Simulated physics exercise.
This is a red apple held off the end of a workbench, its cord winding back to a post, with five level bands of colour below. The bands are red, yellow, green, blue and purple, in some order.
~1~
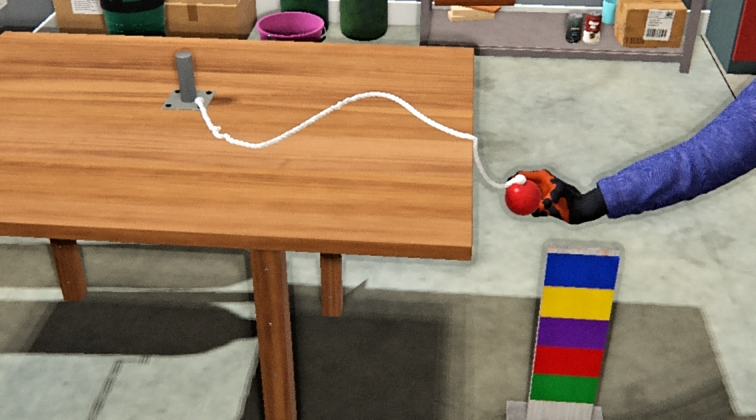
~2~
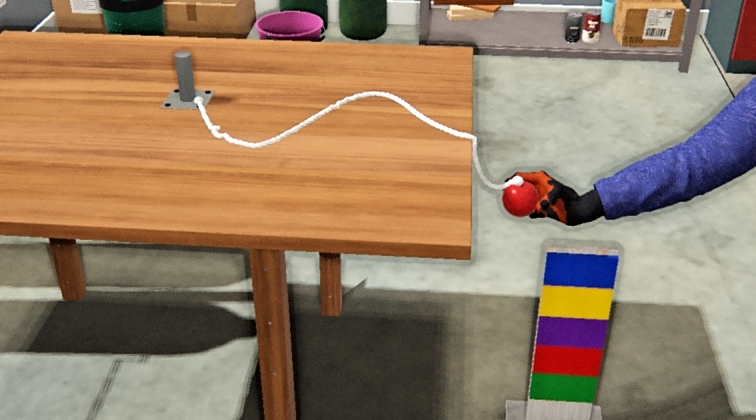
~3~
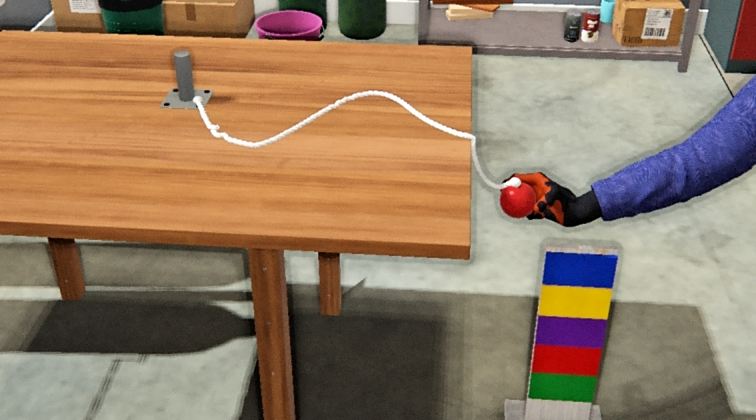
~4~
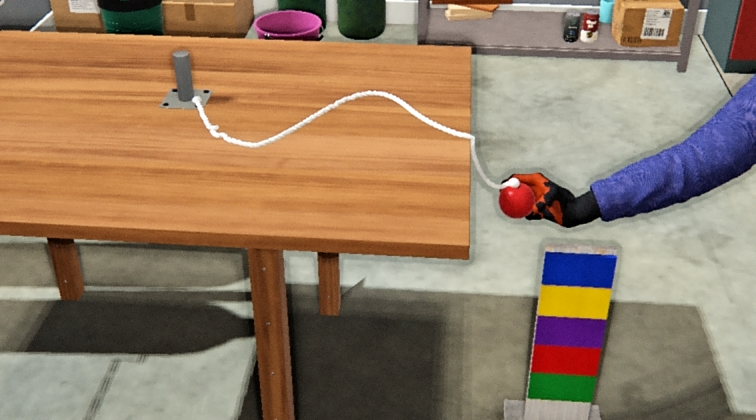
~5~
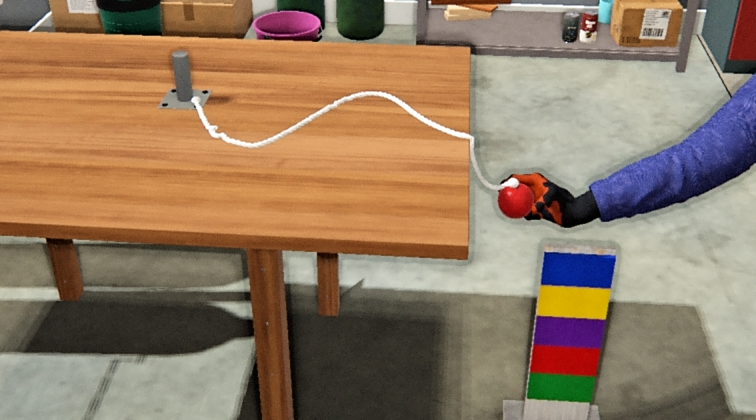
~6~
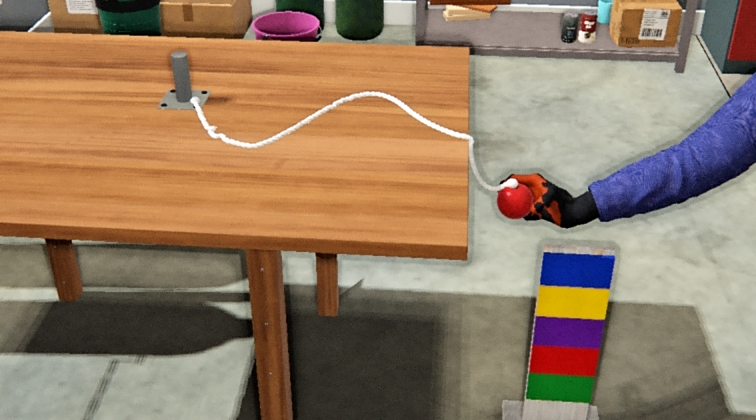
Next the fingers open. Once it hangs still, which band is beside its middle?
Its middle rests at the red band.
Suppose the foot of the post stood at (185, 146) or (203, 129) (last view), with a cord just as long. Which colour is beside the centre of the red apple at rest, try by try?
In that order: Green; green.
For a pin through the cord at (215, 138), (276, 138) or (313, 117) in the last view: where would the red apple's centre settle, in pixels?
The places are (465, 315), (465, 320) and (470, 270).
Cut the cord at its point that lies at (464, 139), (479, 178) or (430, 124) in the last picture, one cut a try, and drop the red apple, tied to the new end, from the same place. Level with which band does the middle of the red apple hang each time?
Try by try: Yellow; purple; blue.
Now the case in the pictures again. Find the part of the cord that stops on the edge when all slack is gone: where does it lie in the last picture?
It lies at about (359, 96).
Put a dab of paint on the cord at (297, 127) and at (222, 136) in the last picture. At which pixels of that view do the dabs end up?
Near (376, 126) and (286, 113).
Early on, apple near (495, 354); level with red.
Midway, apple near (425, 340); level with red.
Near the end, apple near (467, 347); level with red.
Finally, apple near (451, 346); level with red. The red one.
